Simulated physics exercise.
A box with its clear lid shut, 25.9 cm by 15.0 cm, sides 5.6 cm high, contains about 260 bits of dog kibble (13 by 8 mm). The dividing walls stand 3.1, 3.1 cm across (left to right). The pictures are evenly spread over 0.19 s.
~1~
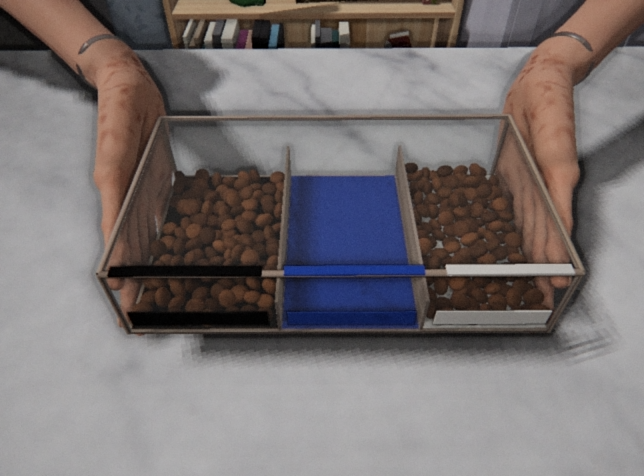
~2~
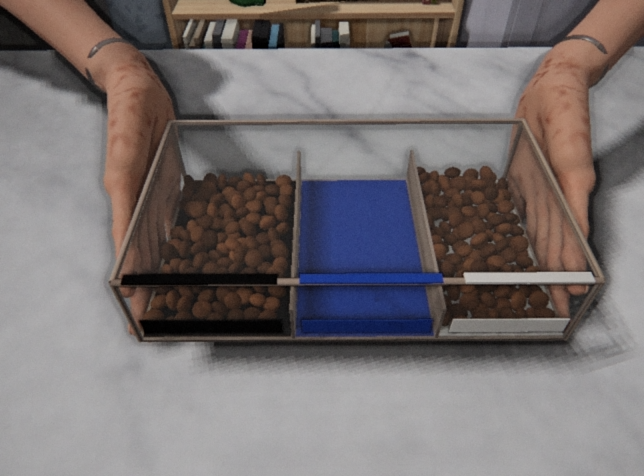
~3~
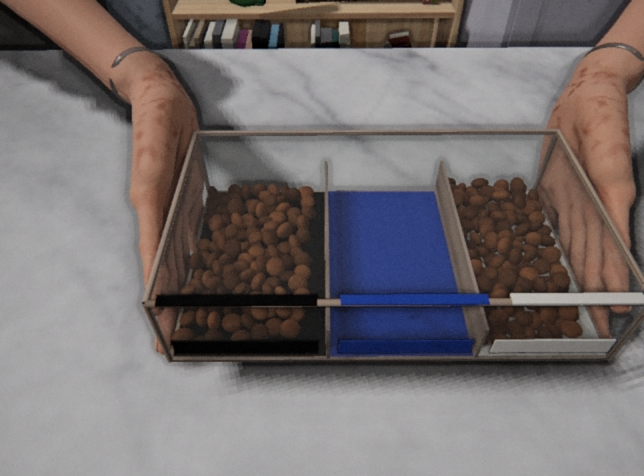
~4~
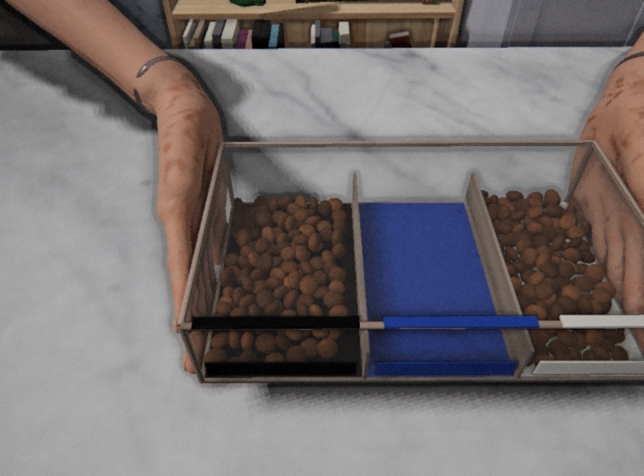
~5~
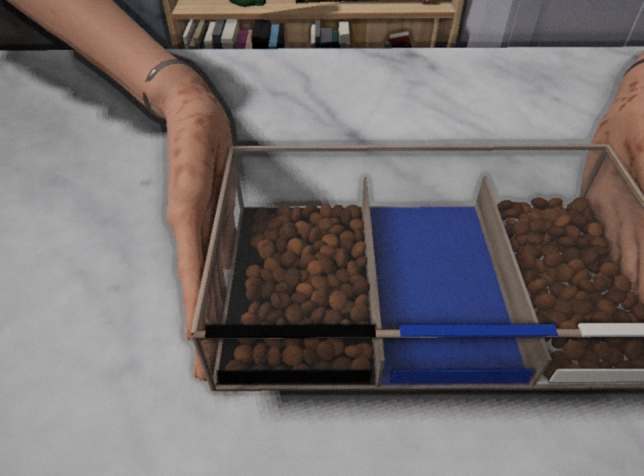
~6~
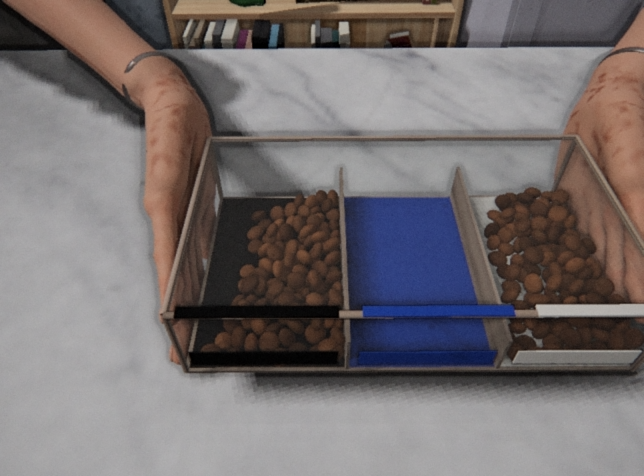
The clip shows two hands sliding a clear, lidded box with black, blue and white sections to the right across a marble surface, then partway back left, as the brown pieces in its outer sections shift.
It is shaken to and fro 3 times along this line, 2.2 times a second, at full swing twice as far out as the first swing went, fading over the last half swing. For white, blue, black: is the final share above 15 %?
In the white compartment: Over; in the blue compartment: Over; in the black compartment: Over.
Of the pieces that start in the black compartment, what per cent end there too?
About 70 per cent.
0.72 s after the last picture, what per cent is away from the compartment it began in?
About 25 per cent.
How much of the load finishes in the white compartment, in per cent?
Roughly 35 per cent.
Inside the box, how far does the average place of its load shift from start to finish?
Roughly 1.0 cm.
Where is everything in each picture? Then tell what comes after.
Box at (340, 280); tilt 0 degrees; moved 0.0 cm; white 55 %, black 45 %, in the first picture.
Box at (356, 288); tilt 0 degrees; moved 1.0 cm, in the second picture.
Box at (398, 309); tilt 0 degrees; moved 3.5 cm, in the third picture.
Box at (443, 331); tilt 0 degrees; moved 6.0 cm, in the fourth picture.
Box at (459, 340); tilt 0 degrees; moved 6.9 cm, in the fifth picture.
Box at (421, 321); tilt 0 degrees; moved 4.8 cm; white 55 %, black 45 %, in the sixth picture.
Then, 0.39 s after the last picture, tilt 0 degrees; white 45 %, blue 5 %, black 45 %; middle of all pieces near (542, 307).
Then, 0.72 s after the last picture, tilt 0 degrees; white 40 %, blue 25 %, black 35 %; middle of all pieces near (331, 205).
Then, 1.02 s after the last picture, tilt 0 degrees; white 40 %, blue 25 %, black 35 %; middle of all pieces near (249, 195).
Then, 1.31 s after the last picture, tilt 0 degrees; white 35 %, blue 30 %, black 35 %; middle of all pieces near (358, 227).
In the end, white 35 %, blue 30 %, black 35 %.
